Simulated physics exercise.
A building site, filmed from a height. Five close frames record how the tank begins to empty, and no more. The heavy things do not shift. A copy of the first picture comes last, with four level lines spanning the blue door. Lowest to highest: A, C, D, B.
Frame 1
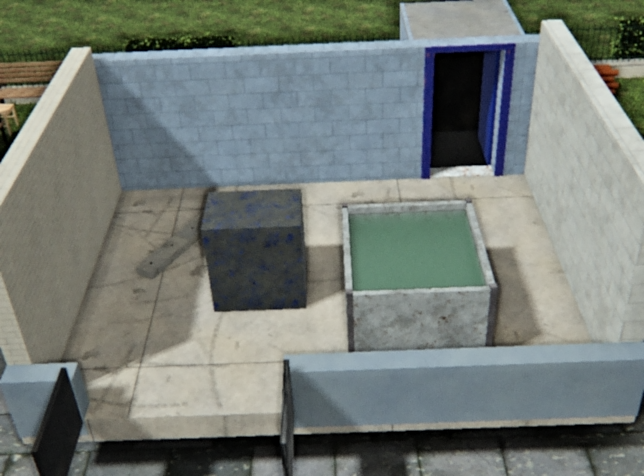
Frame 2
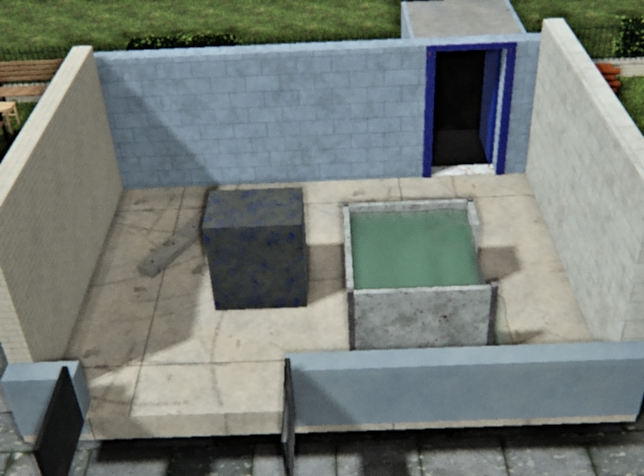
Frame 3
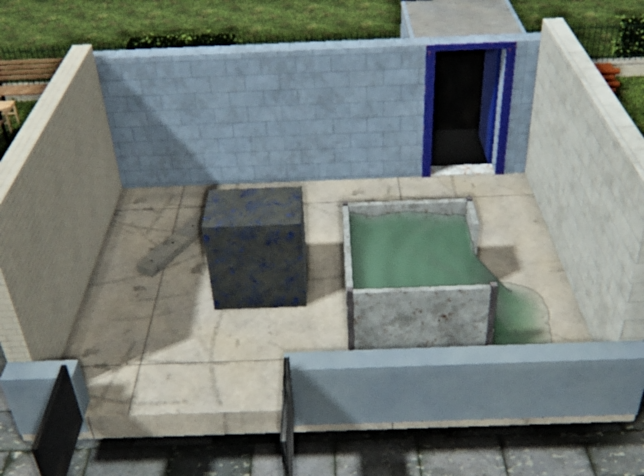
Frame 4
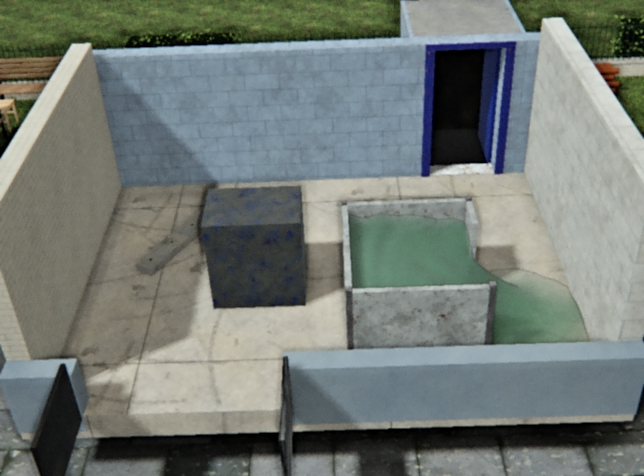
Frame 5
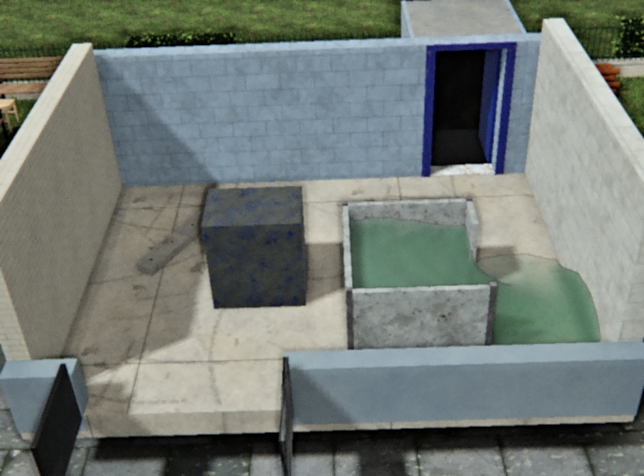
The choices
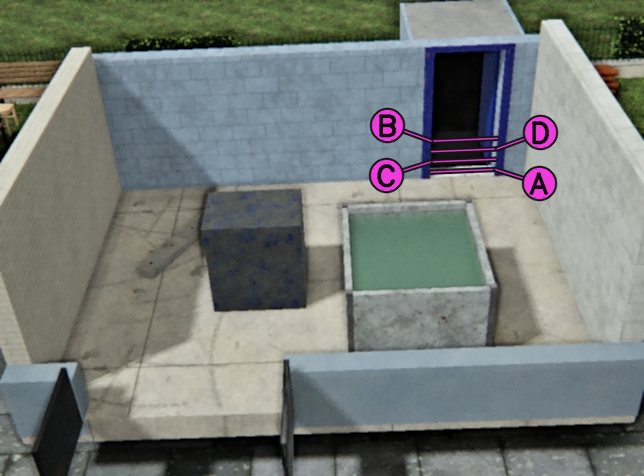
The clip opens on a roofless walled enclosure seen from above, with a dark block beside a stone tank of still green water. The tank's right side gives way and water pours out onto the floor. The puddle spreads toward the right wall while the level in the tank lowers.
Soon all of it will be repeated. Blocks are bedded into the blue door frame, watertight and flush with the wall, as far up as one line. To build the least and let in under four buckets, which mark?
Go for C.
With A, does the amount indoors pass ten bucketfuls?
Yes.
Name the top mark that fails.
A.
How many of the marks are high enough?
Three.
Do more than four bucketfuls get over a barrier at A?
Yes, it does.
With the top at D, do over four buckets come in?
No, not at all.
On the marked copy, A at (462, 170); B at (464, 139); C at (463, 160); D at (463, 150); from the bottom up A, C, D, B.
With A, some 20 bucketfuls get in.
With B, nothing gets over.
With C, a splash gets over, under a bucket.
With D, nothing gets over.
